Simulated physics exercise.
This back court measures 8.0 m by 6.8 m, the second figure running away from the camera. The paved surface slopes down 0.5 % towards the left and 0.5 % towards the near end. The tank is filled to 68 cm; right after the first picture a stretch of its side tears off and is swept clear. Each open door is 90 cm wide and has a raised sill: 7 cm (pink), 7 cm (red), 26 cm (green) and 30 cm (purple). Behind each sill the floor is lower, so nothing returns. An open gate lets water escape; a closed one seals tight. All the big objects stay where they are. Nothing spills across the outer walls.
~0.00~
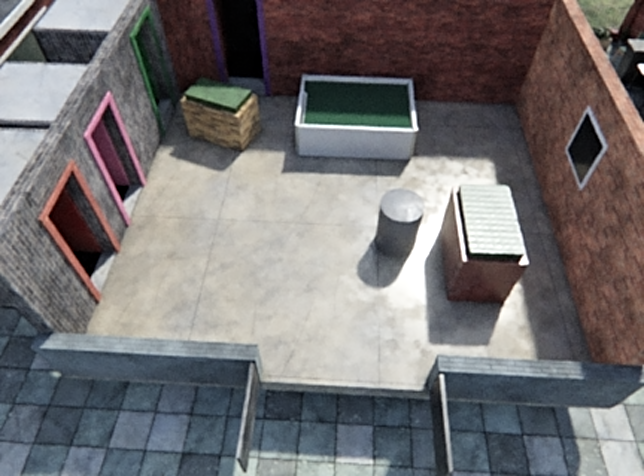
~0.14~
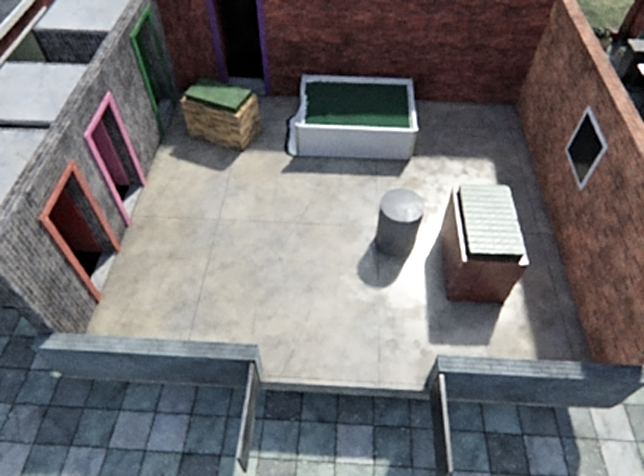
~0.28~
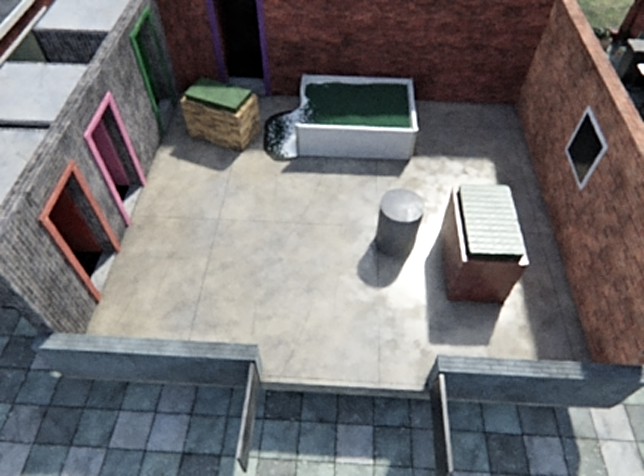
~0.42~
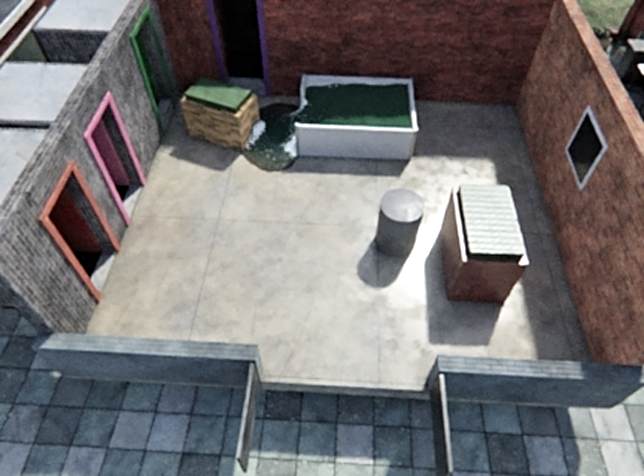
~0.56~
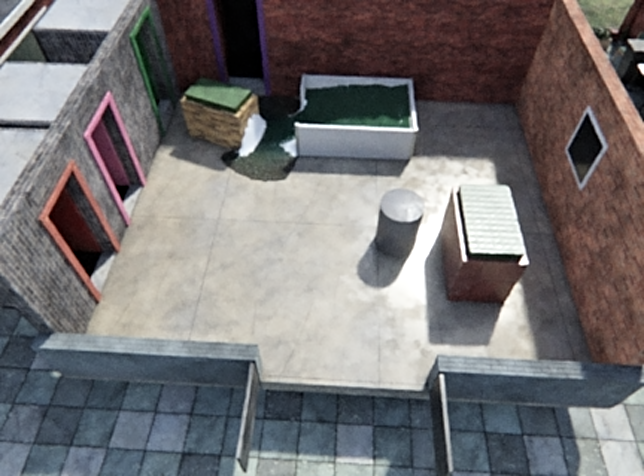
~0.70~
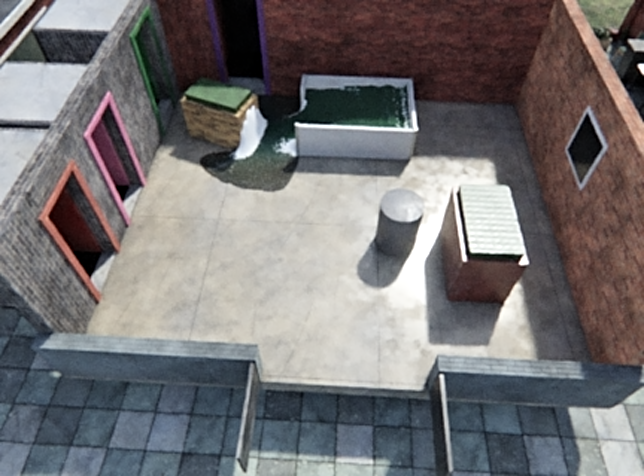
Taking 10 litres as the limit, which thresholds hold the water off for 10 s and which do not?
Within that time: At the pink door it passes the limit; at the red door it passes the limit; at the green door it does not reach the limit; at the purple door it does not reach the limit.
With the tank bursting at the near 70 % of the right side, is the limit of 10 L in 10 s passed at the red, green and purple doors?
Against that limit: Red below, green under, purple not over.
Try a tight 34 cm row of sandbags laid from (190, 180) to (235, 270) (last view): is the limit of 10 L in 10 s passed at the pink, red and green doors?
Against that limit: Pink above, red under, green not over.
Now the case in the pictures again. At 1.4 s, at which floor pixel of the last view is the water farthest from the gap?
Around (139, 200).
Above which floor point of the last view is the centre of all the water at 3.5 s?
At about (261, 168).
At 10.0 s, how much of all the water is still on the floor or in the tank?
Some 88 per cent remains.
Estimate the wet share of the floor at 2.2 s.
Near 35 per cent is wet.
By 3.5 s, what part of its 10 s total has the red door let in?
Some 10 per cent by then.
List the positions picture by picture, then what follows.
The tank at (356, 105) is whole and still, 68 cm deep, in the first frame.
The front is at (295, 118), 0.6 m from the gap at (302, 125); 0.3 m2 of floor is under water; 68 cm left at the back of the tank, in the second frame.
The front is at (275, 157), 0.9 m from the gap at (302, 127); 1.0 m2 of floor is under water; 68 cm left at the back of the tank, in the third frame.
Water pours out at (302, 128) and has run 1.4 m, to a hidden place; typically 10 cm deep outside, 68 cm at the tank's back, in the fourth frame.
The front is at a hidden place, 1.8 m from the gap at (302, 128); 3.0 m2 of floor is under water; 66 cm left at the back of the tank, in the fifth frame.
The front is at a hidden place, 2.3 m from the gap at (302, 128); 3.9 m2 of floor is under water; 58 cm left at the back of the tank, in the sixth frame.
After 1.4 s water covers 15 % of the floor and is deepest (49 cm) near (262, 137); pink door 4 cm at the sill, 0 L in, red door not reached, green door not reached, purple door 23 cm at the sill, 0 L in.
After 2.2 s water covers 35 % of the floor and is deepest (40 cm) near (262, 137); pink door 14 cm at the sill, 9 L in, red door 13 cm at the sill, 0 L in, green door 14 cm at the sill, 0 L in, purple door 25 cm at the sill, 0 L in.
After 3.5 s water covers 45 % of the floor and is deepest (27 cm) near (78, 355); pink door 10 cm at the sill, 38 L in, red door 12 cm at the sill, 11 L in, green door 18 cm at the sill, 0 L in, purple door 17 cm at the sill, 0 L in.
After 6.0 s water covers 50 % of the floor and is deepest (20 cm) near (135, 358); pink door 3 cm at the sill, 45 L in, red door 13 cm at the sill, 34 L in, green door 13 cm at the sill, 0 L in, purple door 12 cm at the sill, 0 L in.
After 10.0 s water covers 80 % of the floor and is deepest (12 cm) near (78, 355); pink door 3 cm at the sill, 46 L in, red door 10 cm at the sill, 98 L in, green door 7 cm at the sill, 0 L in, purple door 8 cm at the sill, 0 L in.
